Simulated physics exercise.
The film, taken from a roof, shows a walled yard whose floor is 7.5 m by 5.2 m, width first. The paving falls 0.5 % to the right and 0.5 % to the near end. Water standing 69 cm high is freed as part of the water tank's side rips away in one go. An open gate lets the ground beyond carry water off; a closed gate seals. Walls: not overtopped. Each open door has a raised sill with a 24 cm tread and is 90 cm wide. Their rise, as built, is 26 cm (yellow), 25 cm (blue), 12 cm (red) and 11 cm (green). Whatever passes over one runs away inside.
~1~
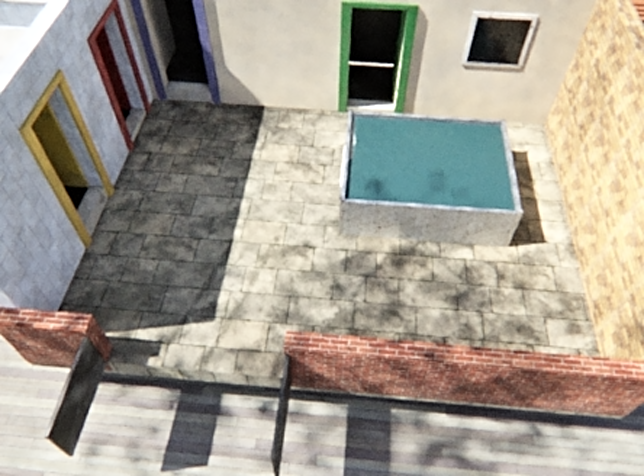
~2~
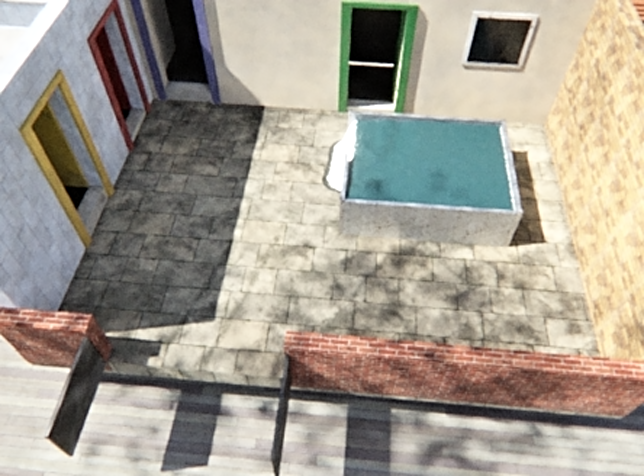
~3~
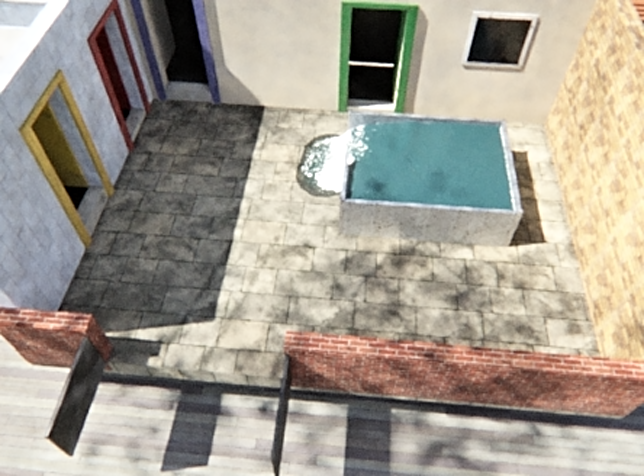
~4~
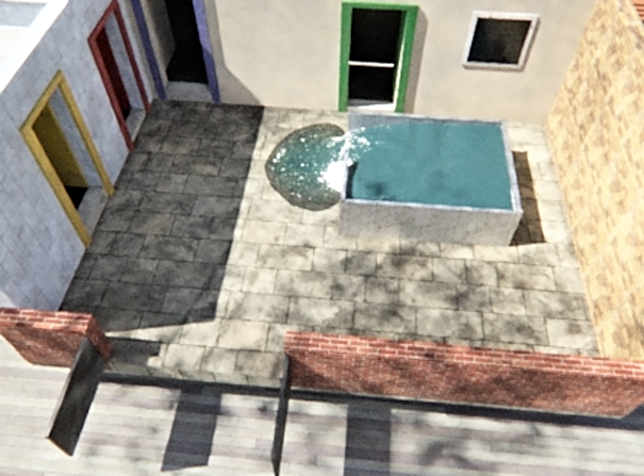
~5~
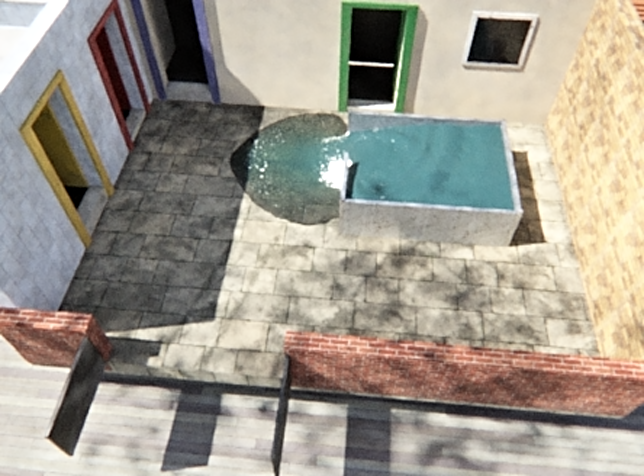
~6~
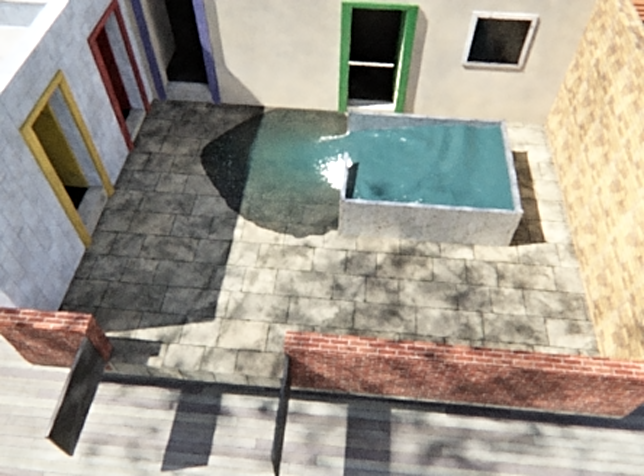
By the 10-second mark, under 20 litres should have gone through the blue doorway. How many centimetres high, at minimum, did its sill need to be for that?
It needed to be about 21 cm high.
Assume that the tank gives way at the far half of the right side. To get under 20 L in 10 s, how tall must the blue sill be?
Roughly 9.5 cm.
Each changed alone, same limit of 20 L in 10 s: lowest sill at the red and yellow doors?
Some 29 cm for red, some 14.0 cm for yellow.
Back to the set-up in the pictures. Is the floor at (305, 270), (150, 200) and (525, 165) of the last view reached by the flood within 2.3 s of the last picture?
Listed order - unwetted, soaked through, unwetted.
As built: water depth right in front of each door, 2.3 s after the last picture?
Yellow door 19 cm, blue door 25 cm, red door 31 cm, green door 2 cm.
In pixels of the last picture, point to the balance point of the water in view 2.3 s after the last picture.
I'd put it close to (320, 181).
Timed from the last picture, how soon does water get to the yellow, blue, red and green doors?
Yellow = 0.9 s, blue = 0.5 s, red = 0.4 s, green = 1.3 s.
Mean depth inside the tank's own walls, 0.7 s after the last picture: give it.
On average, around 52 cm.
Then, 0.7 s after the last picture water covers 30 % of the floor, deepest (41 cm) near (343, 163); 10 cm at the blue door, 0 litres in over its 25 cm sill.
Then, 2.3 s after the last picture water covers 45 % of the floor, deepest (35 cm) near (172, 124); 25 cm at the blue door, 4 litres in over its 25 cm sill.
Then, 9.3 s after the last picture water covers 90 % of the floor, deepest (14 cm) near (46, 339); 8 cm at the blue door, 8 litres in over its 25 cm sill.
At the blue door as built, the water peaked near 25 cm, 2.9 s after the last picture.
Run again over the same 10 s with other heights there, 36 litres in over 17.5 cm, 12 litres over 23.5 cm. The limit of 20 litres is kept from about 21 cm up.
